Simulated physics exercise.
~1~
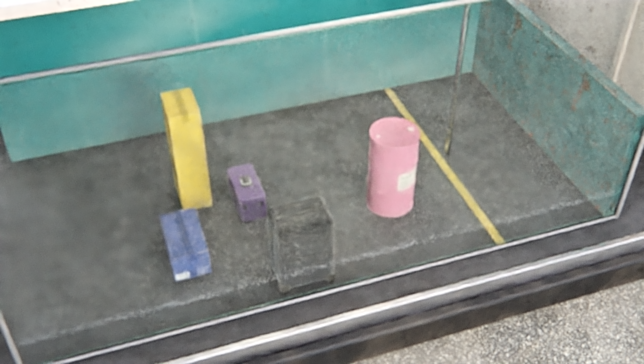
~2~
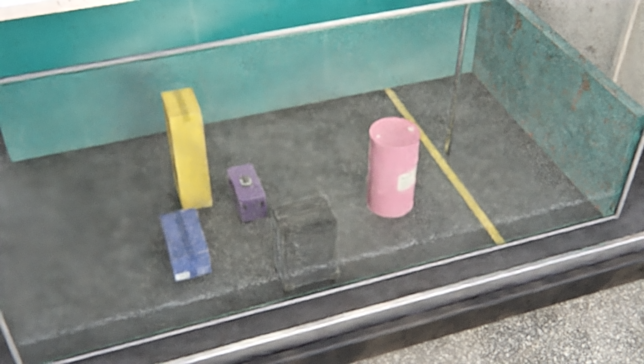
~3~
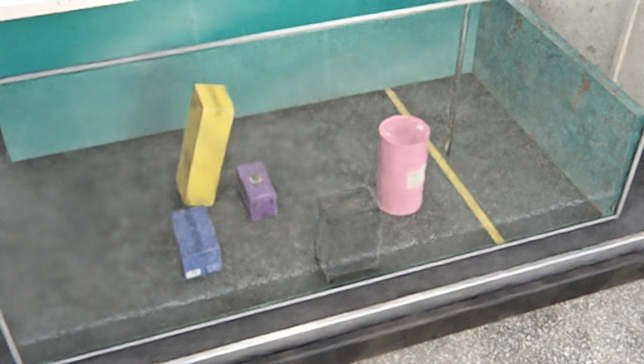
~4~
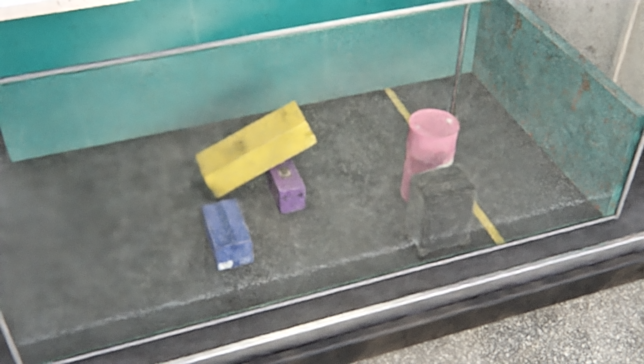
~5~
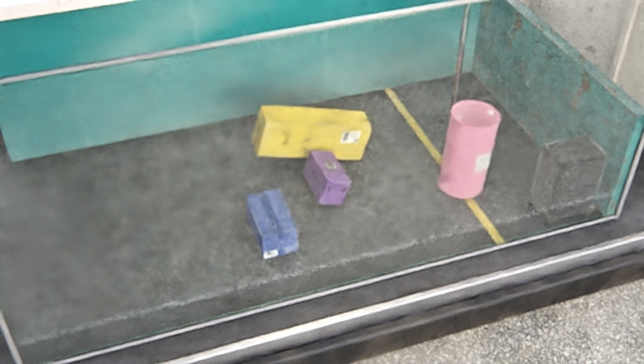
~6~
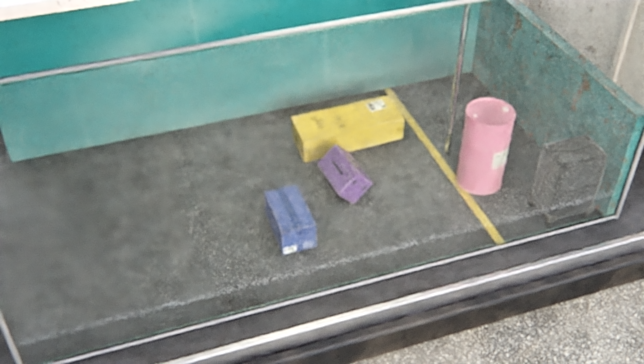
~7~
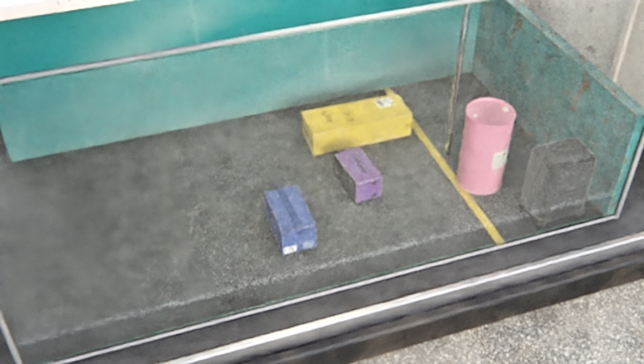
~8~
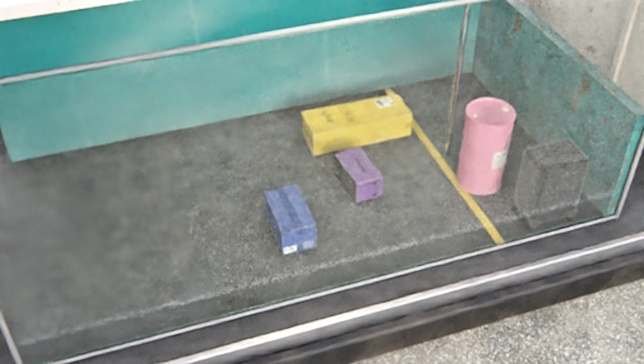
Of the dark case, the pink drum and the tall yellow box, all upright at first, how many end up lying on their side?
One of them ends up on its side, the tall yellow box. The pink drum and the dark case are still upright.
A tall yellow box slides right and topples, while a pink drum crosses the line upright.
